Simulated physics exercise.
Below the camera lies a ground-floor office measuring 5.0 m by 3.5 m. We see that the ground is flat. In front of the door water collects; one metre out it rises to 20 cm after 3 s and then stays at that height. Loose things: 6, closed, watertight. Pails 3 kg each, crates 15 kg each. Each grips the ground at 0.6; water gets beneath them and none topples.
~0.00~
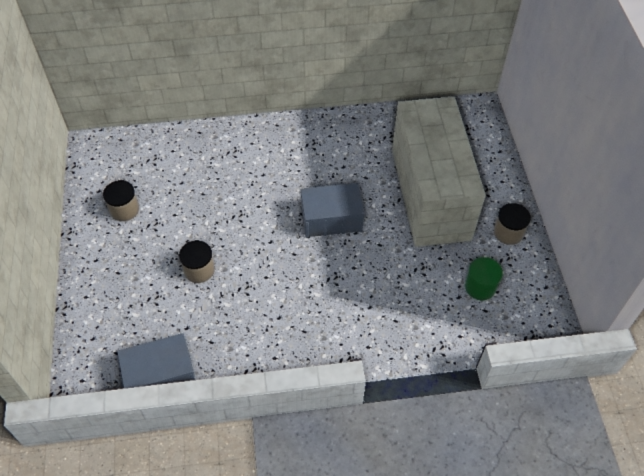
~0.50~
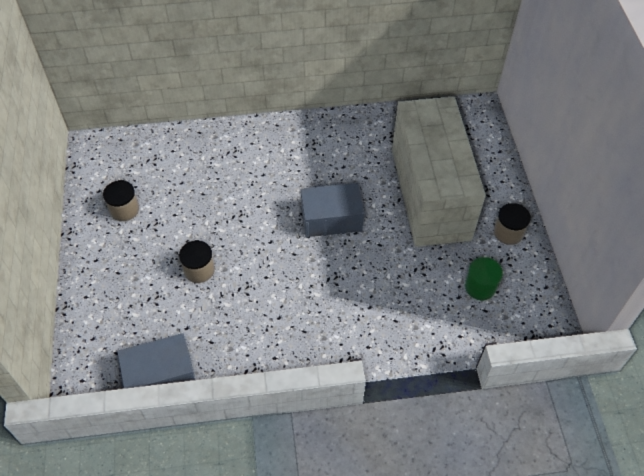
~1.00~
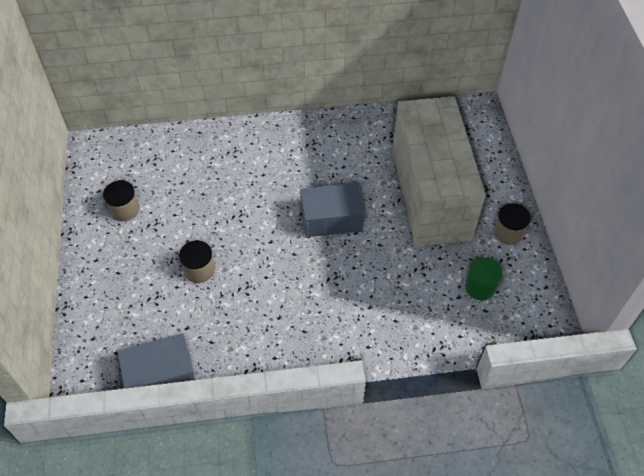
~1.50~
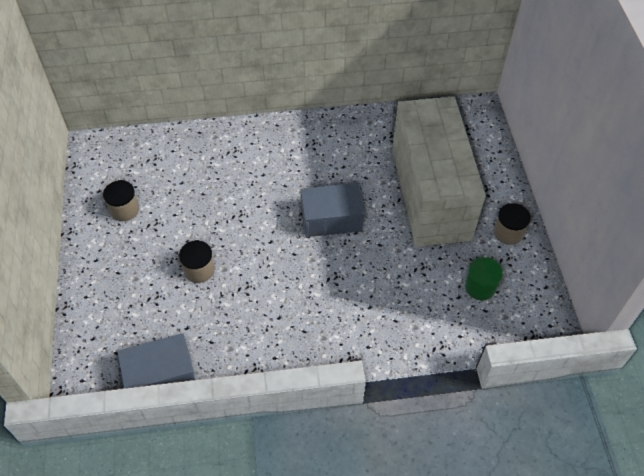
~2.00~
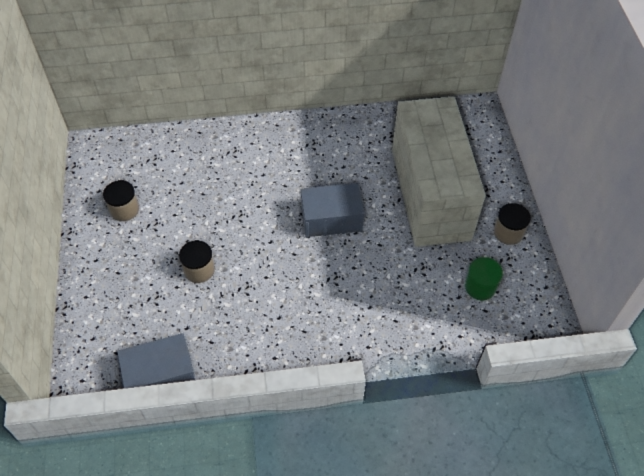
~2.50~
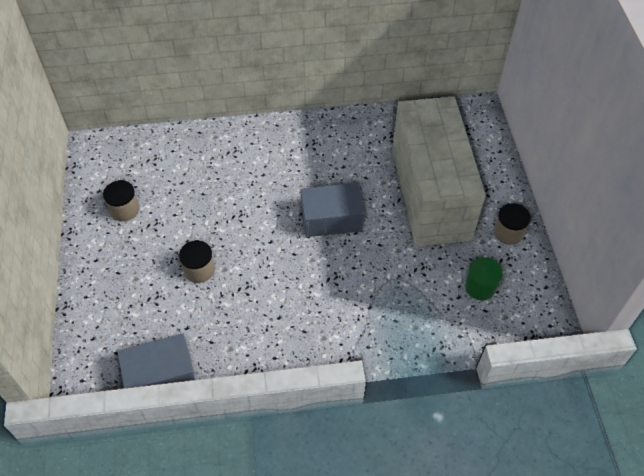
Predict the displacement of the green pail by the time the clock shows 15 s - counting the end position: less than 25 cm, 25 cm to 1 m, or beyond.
It ends a short distance off.
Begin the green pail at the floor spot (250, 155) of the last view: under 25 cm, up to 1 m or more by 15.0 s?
I'd say it goes a long distance.
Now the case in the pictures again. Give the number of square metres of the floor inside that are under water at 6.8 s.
The covered patch comes to about 14 m2.
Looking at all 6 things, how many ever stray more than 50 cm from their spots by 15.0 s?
That adds up to 5.
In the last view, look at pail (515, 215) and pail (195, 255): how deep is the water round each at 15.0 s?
First roughly 14 cm, second roughly 3 cm.
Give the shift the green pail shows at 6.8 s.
I'd guess some 60 cm by then.
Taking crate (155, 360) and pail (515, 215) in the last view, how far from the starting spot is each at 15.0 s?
They sit 150 cm and 300 cm away, in the order given.
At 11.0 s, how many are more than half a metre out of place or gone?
At that time I count 4.
After 3.5 s the green pail is near (490, 268), 0.1 m from its start, aground; 0 afloat.
After 6.8 s the green pail is near (501, 329), 0.6 m from its start, afloat; 2 afloat.
After 11.0 s the green pail is near (529, 330), 0.7 m from its start, afloat; 5 afloat.
After 15.0 s the green pail is near (567, 294), 0.8 m from its start, afloat; 5 afloat.
